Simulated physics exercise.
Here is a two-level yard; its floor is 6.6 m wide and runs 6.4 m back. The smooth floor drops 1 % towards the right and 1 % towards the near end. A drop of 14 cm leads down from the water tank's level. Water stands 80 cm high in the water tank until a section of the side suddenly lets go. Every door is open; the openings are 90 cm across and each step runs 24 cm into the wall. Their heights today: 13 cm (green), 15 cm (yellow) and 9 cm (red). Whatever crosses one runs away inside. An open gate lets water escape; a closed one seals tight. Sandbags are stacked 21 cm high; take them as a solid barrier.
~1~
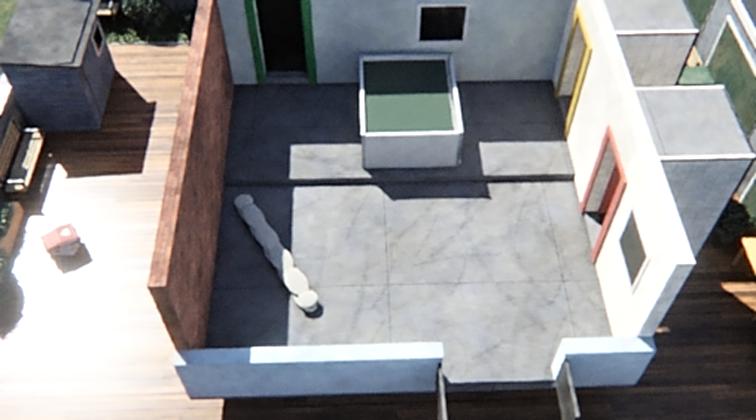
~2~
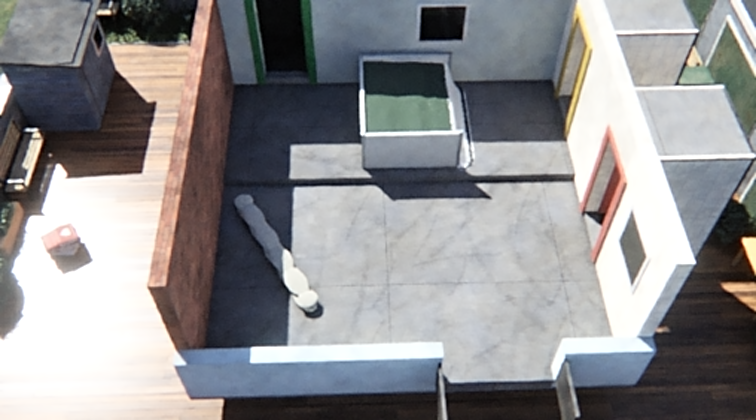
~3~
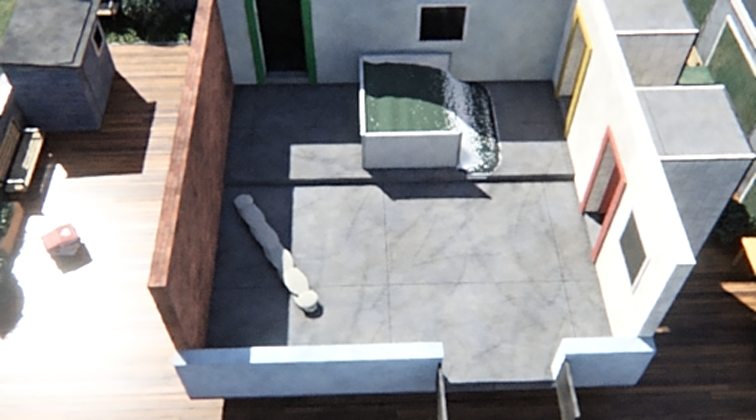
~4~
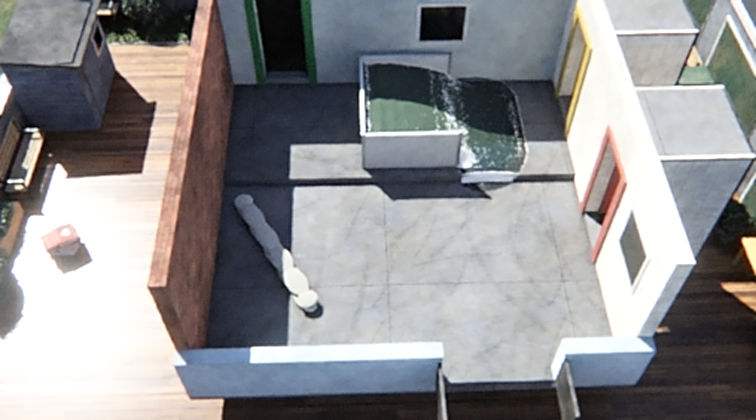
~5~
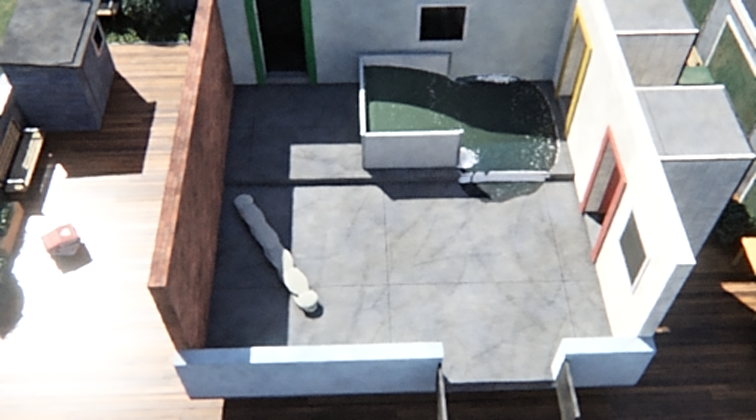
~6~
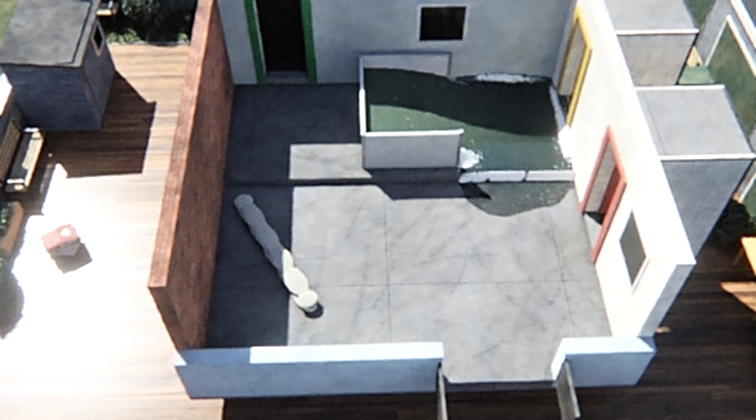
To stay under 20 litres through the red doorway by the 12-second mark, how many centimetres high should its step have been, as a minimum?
At least 12.5 cm or so.
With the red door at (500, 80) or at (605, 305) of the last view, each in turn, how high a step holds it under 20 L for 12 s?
About 22 and 13.0 cm.
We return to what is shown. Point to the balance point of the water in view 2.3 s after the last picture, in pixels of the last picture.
At about (504, 163).
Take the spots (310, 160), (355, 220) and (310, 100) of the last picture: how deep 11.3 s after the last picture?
Roughly 0, 2 and 1 cm, in turn.
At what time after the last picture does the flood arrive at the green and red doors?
Green 3.6 s, red 0.4 s.
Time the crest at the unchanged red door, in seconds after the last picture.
At about 1.0 s.
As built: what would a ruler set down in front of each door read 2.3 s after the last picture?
Depths in cm: Green 0, yellow 28, red 15.
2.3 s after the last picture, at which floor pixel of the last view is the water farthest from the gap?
Around (614, 364).
Then, 0.7 s after the last picture water covers 20 % of the floor, deepest (56 cm) near (558, 120); 15 cm at the red door, 0 litres in over its 9 cm step.
Then, 2.3 s after the last picture water covers 35 % of the floor, deepest (34 cm) near (591, 364); 15 cm at the red door, 31 litres in over its 9 cm step.
Then, 11.3 s after the last picture water covers 75 % of the floor, deepest (11 cm) near (603, 364); 6 cm at the red door, 47 litres in over its 9 cm step.
At the red door as built, the water peaked near 17 cm, 1.1 s after the last picture.
Run again over the same 12 s with other heights there, 27 litres in over 11.5 cm, 15 litres over 13.5 cm. The limit of 20 litres is kept from about 12.5 cm up.
